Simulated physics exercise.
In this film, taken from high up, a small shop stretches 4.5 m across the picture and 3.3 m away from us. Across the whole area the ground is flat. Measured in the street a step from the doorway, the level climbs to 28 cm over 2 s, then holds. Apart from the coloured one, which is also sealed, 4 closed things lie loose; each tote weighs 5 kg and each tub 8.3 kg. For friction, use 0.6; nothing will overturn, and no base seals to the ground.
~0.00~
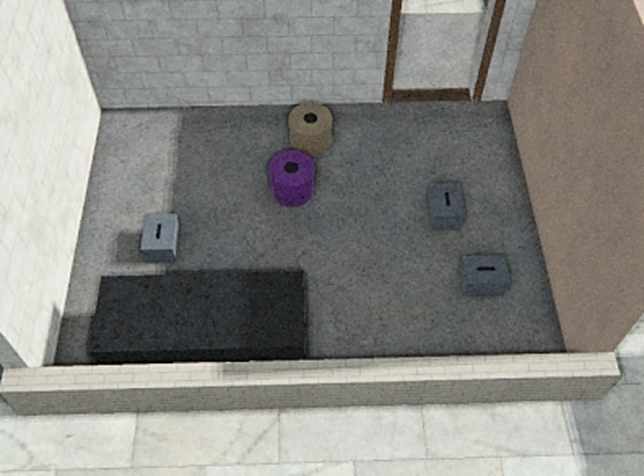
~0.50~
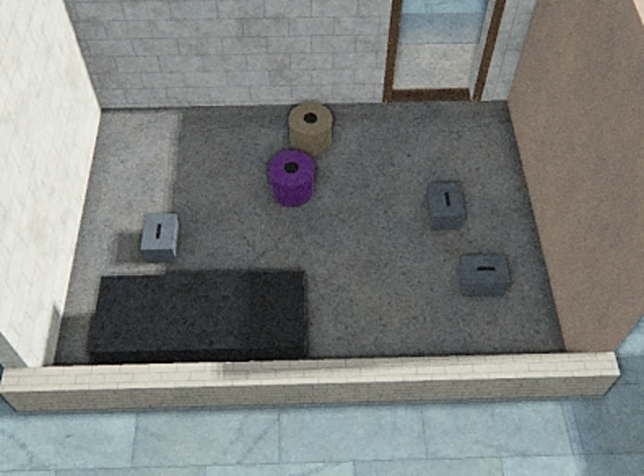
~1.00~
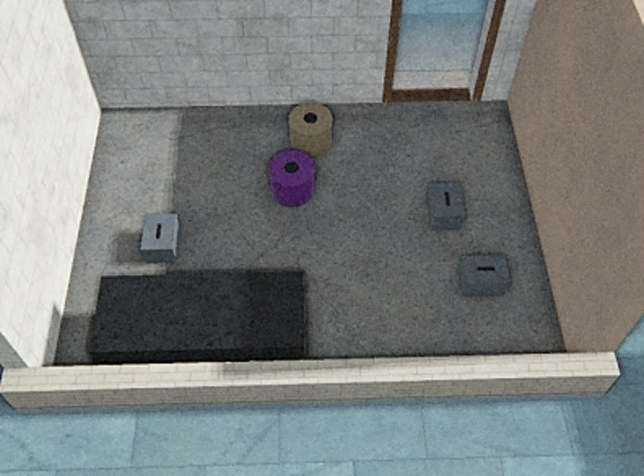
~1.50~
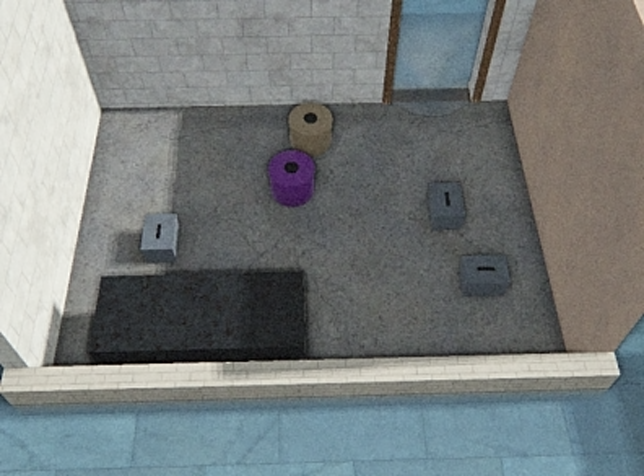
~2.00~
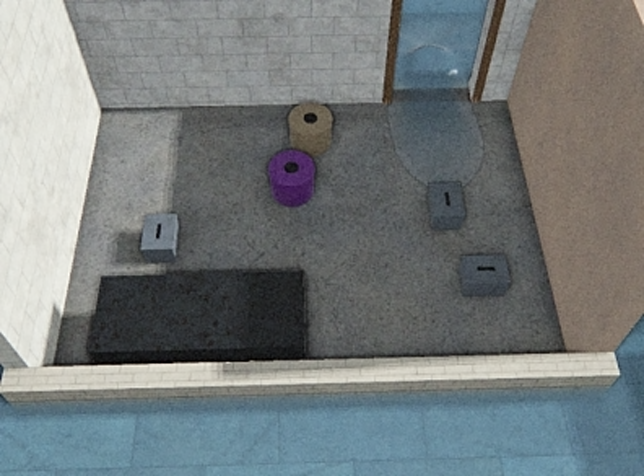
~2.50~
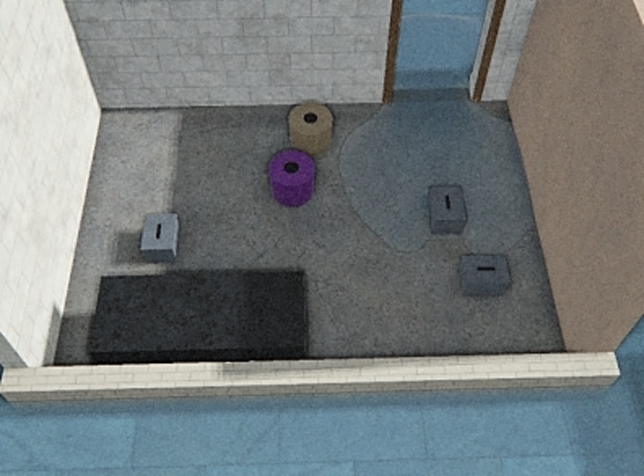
Water rises outside a small walled room, then spreads through the doorway across its floor.
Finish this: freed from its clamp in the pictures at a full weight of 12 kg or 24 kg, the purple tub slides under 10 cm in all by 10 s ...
Only at the heavier weight.
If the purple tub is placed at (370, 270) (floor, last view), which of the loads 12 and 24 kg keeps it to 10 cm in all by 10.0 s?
So neither weight works.
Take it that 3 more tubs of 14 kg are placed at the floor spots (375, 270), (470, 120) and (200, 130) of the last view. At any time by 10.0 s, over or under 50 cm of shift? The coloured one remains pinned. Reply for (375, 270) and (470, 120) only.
In that order: Beyond it, beyond it.
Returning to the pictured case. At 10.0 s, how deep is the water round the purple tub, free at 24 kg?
About 7 cm.
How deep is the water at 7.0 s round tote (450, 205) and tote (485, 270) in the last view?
First about 3 cm, second about 12 cm.
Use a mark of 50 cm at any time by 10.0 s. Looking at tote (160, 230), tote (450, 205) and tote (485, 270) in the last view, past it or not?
The three come out further, further, further, in that order.
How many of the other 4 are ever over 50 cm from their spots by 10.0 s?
I make it 3.
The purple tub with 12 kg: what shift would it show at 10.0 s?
Displacement near 100 cm.
After 3.5 s the purple tub would be 0 cm from its start with 12 kg and 0 cm from its start with 24 kg; 3 cm of water round it then.
After 4.5 s the purple tub would be 0 cm from its start with 12 kg and 0 cm from its start with 24 kg; 2 cm of water round it then.
After 7.0 s the purple tub would be 11 cm from its start with 12 kg and 0 cm from its start with 24 kg; 7 cm of water round it then.
After 10.0 s the purple tub would be 107 cm from its start with 12 kg and 0 cm from its start with 24 kg; 7 cm of water round it then.
